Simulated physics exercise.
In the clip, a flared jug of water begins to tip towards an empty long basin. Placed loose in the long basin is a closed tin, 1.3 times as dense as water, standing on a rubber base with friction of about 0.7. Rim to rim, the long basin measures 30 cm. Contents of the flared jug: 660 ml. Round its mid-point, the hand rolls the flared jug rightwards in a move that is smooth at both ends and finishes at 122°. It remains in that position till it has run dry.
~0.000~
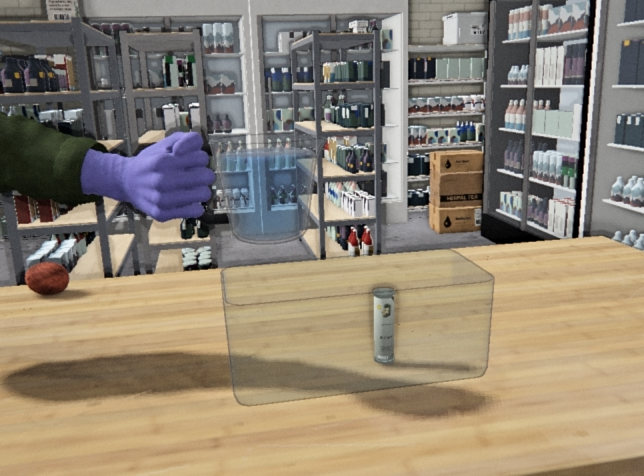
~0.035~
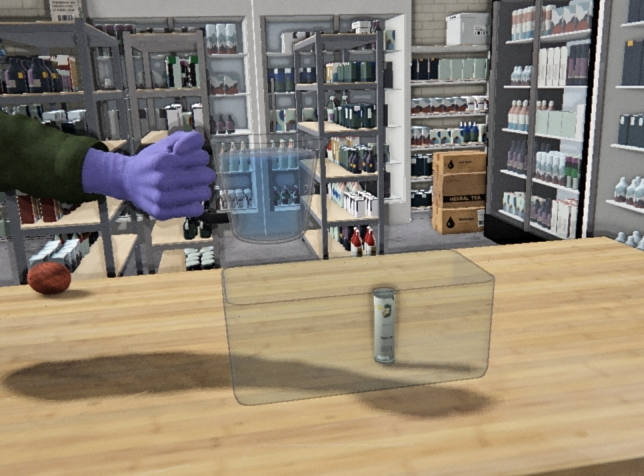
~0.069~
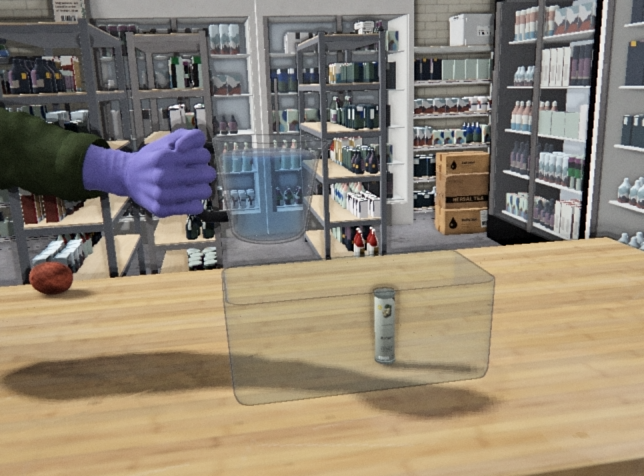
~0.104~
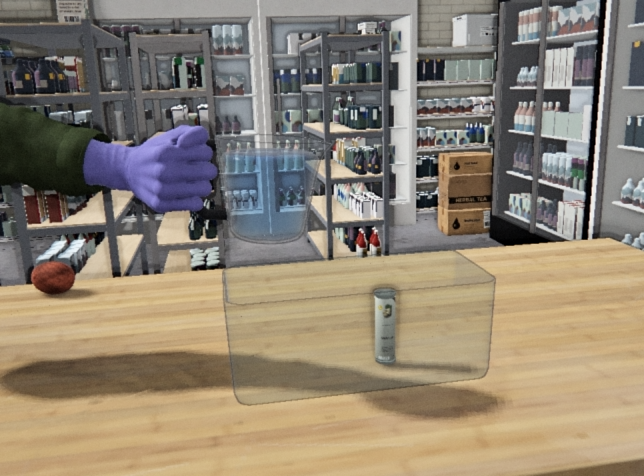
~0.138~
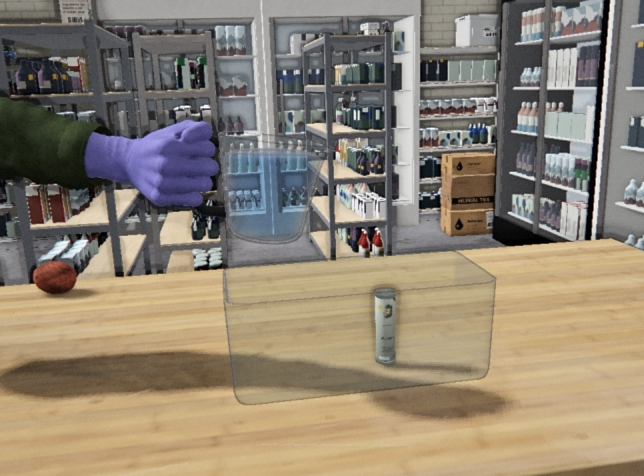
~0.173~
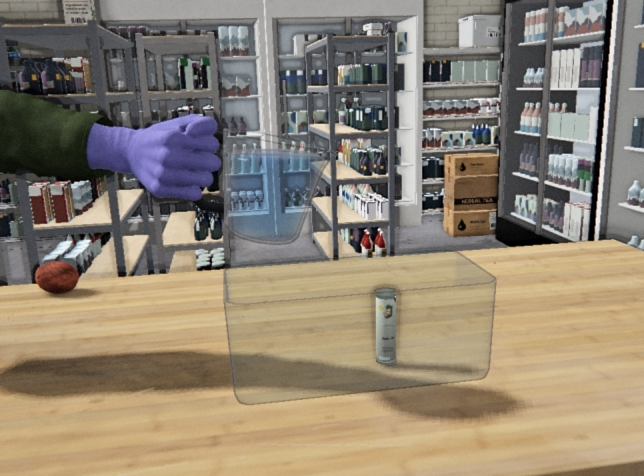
The clip opens on a purple-gloved hand at the left holding a clear jug of bluish water above a transparent long basin, where a closed tin stands on a wooden counter. The hand then slowly tilts the jug slightly to the right, while the tin stays still inside the basin.
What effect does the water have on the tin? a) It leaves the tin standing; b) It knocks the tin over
(b) It knocks the tin over.
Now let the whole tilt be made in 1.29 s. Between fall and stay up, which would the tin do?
Then the tin tumbles.
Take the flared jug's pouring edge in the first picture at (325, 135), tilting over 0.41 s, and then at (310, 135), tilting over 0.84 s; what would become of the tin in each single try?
The tin overturns the first time and overturns the second time.
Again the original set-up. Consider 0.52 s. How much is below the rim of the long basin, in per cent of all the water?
16 %, more or less.
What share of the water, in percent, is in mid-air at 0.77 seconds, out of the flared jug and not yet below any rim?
Near 3 percent.
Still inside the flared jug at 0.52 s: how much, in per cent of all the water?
Around 58 percent.
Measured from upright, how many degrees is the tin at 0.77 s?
10°.
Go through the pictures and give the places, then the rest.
The first picture shows tilt 0°; pouring edge (326, 137); surface from (216, 155) to (314, 151); the long basin's rim runs from (223, 287) to (473, 264); the tin's top is at (384, 295).
The second picture shows tilt 1°; pouring edge (327, 138); surface from (218, 155) to (314, 151).
The third picture shows tilt 2°; pouring edge (329, 140); surface from (218, 155) to (316, 152).
The fourth picture shows tilt 5°; pouring edge (331, 143); surface from (221, 154) to (317, 153).
The fifth picture shows tilt 8°; pouring edge (334, 147); surface from (223, 155) to (320, 155).
The sixth picture shows tilt 13°; pouring edge (337, 152); surface from (226, 154) to (325, 156).
Then, 0.52 s in, the tilt is 85° and 58 per cent is still to pour; the tin stands where it began.
Then, 0.77 s in, the tilt is 121° and 3 per cent is still to pour; the tin leans 11°.
Then, 1.03 s in, the tilt is 122° and 0 per cent is still to pour; the tin lies on its side.
Then, 1.32 s in, the tilt is 122° and 0 per cent is still to pour; the tin lies on its side.
Finally, the tin lies on its side.
